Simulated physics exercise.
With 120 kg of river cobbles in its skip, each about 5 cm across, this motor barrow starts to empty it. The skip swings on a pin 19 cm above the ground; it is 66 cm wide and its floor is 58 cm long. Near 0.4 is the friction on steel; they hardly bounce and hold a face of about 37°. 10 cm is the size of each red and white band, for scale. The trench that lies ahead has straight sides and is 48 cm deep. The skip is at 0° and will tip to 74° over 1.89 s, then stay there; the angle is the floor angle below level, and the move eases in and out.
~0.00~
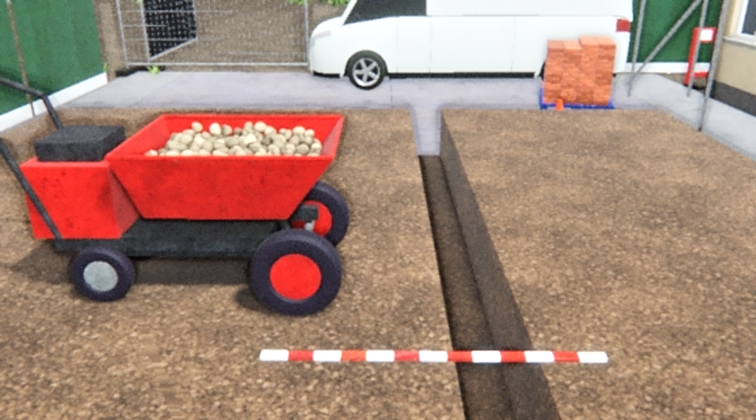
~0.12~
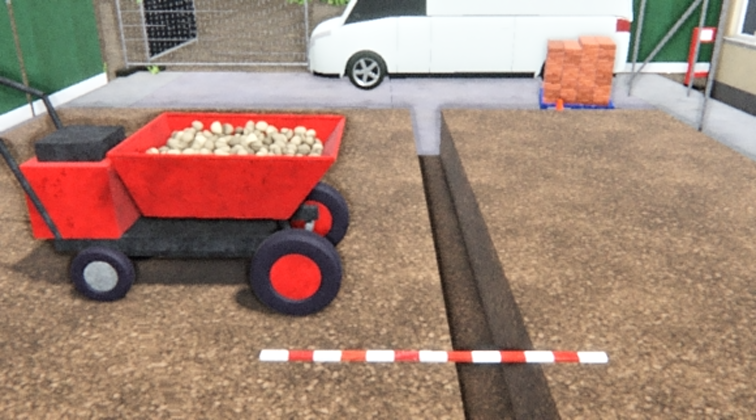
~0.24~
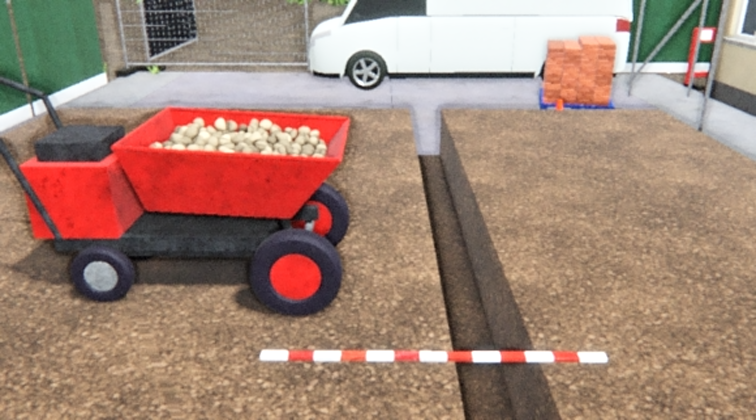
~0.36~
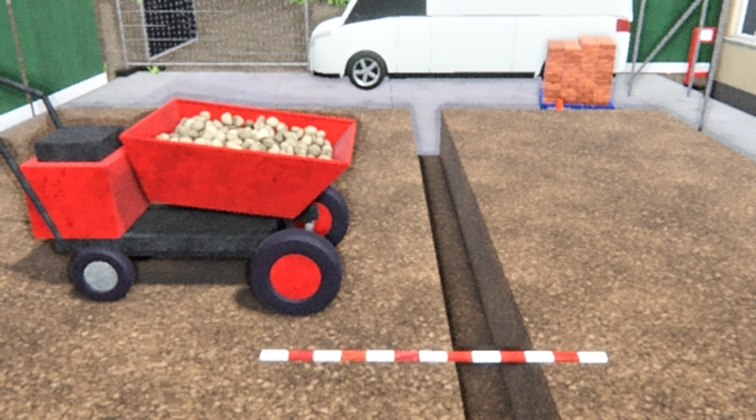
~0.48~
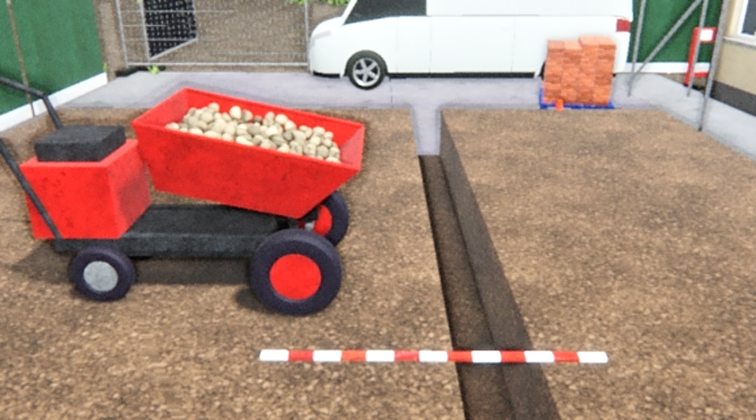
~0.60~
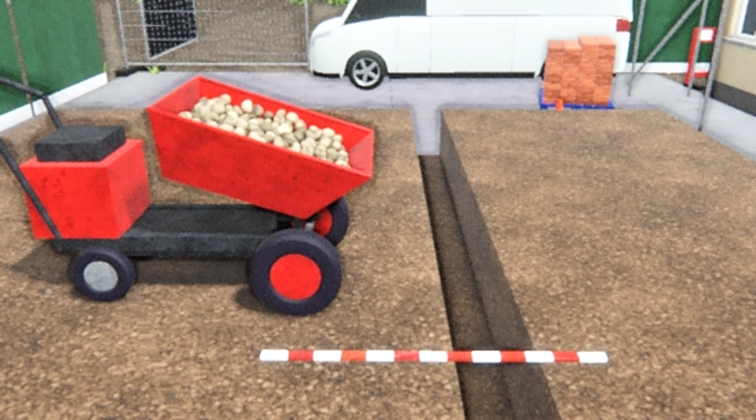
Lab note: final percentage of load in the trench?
Approx. 100 %.
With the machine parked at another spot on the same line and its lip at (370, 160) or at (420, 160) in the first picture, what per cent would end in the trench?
From the first place around 85 per cent, from the other around 35.
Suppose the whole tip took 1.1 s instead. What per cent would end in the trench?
Around 100 per cent would end in the trench.
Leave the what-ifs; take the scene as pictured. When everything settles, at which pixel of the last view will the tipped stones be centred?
I'd point to around (471, 349).
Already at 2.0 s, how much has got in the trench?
By that point it's something like 60 in a hundred.
After 1.4 s the floor is at 63°; 100 % in the skip; the foremost stones are at (424, 213).
After 2.0 s the floor is at 74°; 38 % in the skip, 3 % short of the trench, 59 % in the trench; the foremost stones are at (504, 346).
After 2.3 s the floor is at 74°; 15 % in the skip, 3 % short of the trench, 82 % in the trench; the foremost stones are at (501, 338).
After 4.3 s the floor is at 74°; 0 % in the skip, 100 % in the trench; the foremost stones are at (501, 344).
